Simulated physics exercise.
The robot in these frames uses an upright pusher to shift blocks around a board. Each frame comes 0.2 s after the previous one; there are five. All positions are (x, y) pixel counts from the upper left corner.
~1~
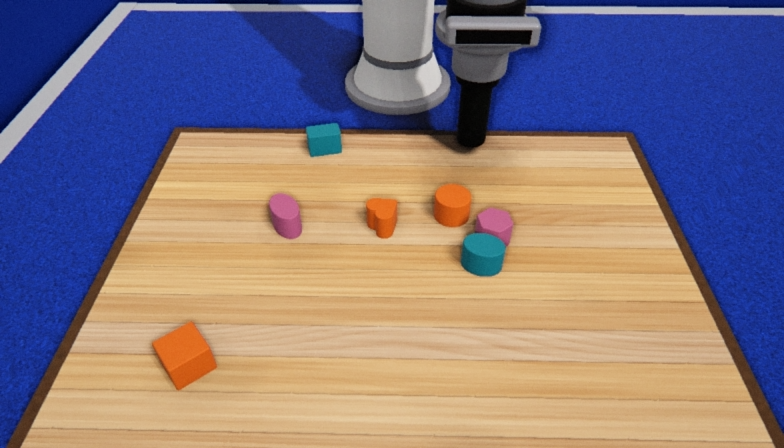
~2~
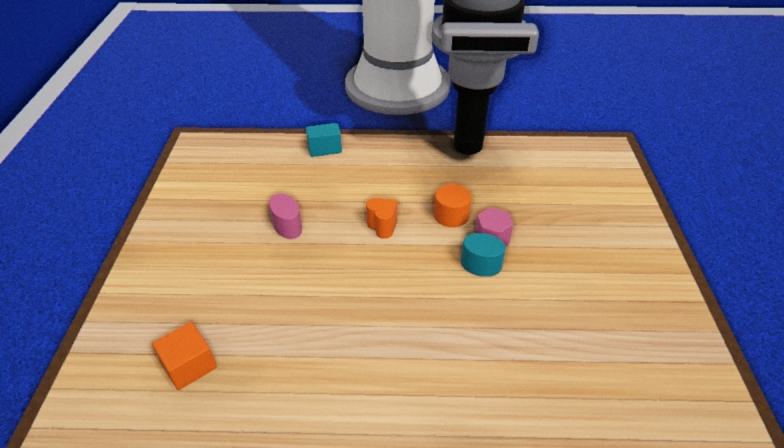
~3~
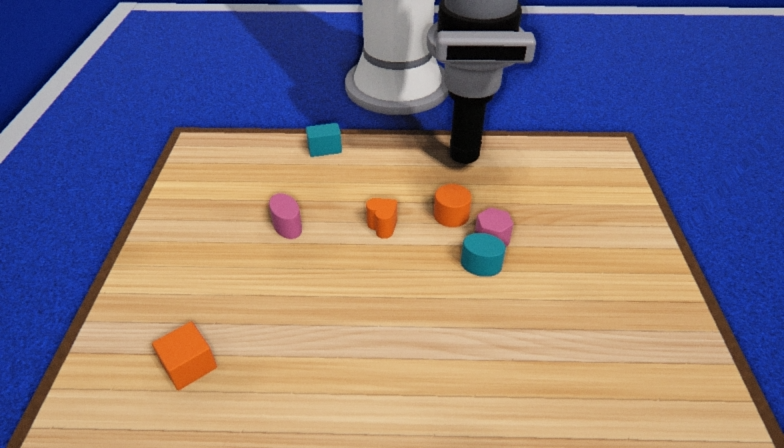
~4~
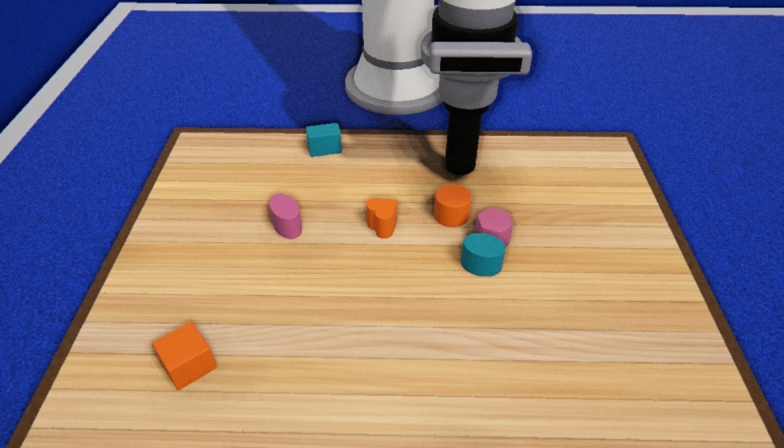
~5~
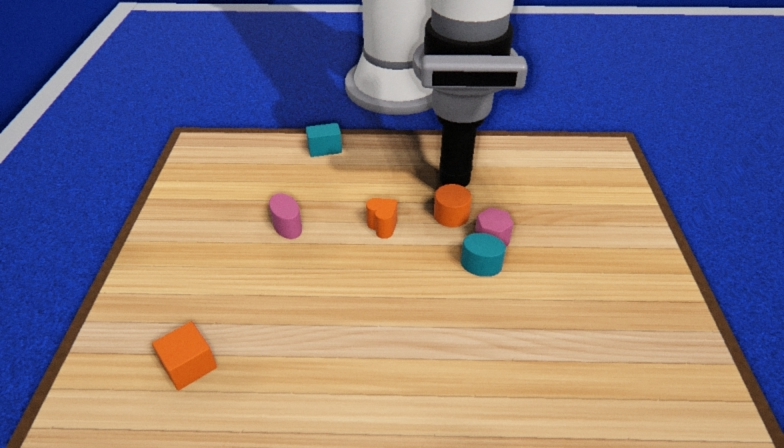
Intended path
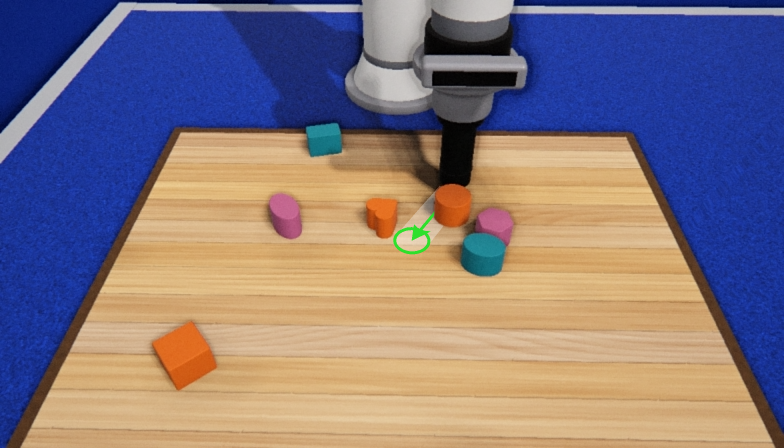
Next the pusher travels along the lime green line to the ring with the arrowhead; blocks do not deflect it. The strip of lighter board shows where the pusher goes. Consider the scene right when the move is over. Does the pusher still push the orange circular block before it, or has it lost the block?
It is no longer ahead.
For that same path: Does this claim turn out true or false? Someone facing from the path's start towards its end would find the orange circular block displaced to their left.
The statement is true.
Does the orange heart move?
No.
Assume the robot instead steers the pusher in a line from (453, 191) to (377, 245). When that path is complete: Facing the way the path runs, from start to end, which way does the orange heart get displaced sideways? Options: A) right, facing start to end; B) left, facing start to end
Choice A: Right, facing start to end.
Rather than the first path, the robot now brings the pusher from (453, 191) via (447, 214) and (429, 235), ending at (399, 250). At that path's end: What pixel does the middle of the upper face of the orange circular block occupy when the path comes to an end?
Pixel (444, 241).
The drawn path runs from (453, 191) to (412, 240).
The first path, step by step. Halfway along, pusher at (434, 204); orange circular block at (449, 217).
At the end, pusher at (412, 229); orange heart not moved; orange circular block at (446, 233).
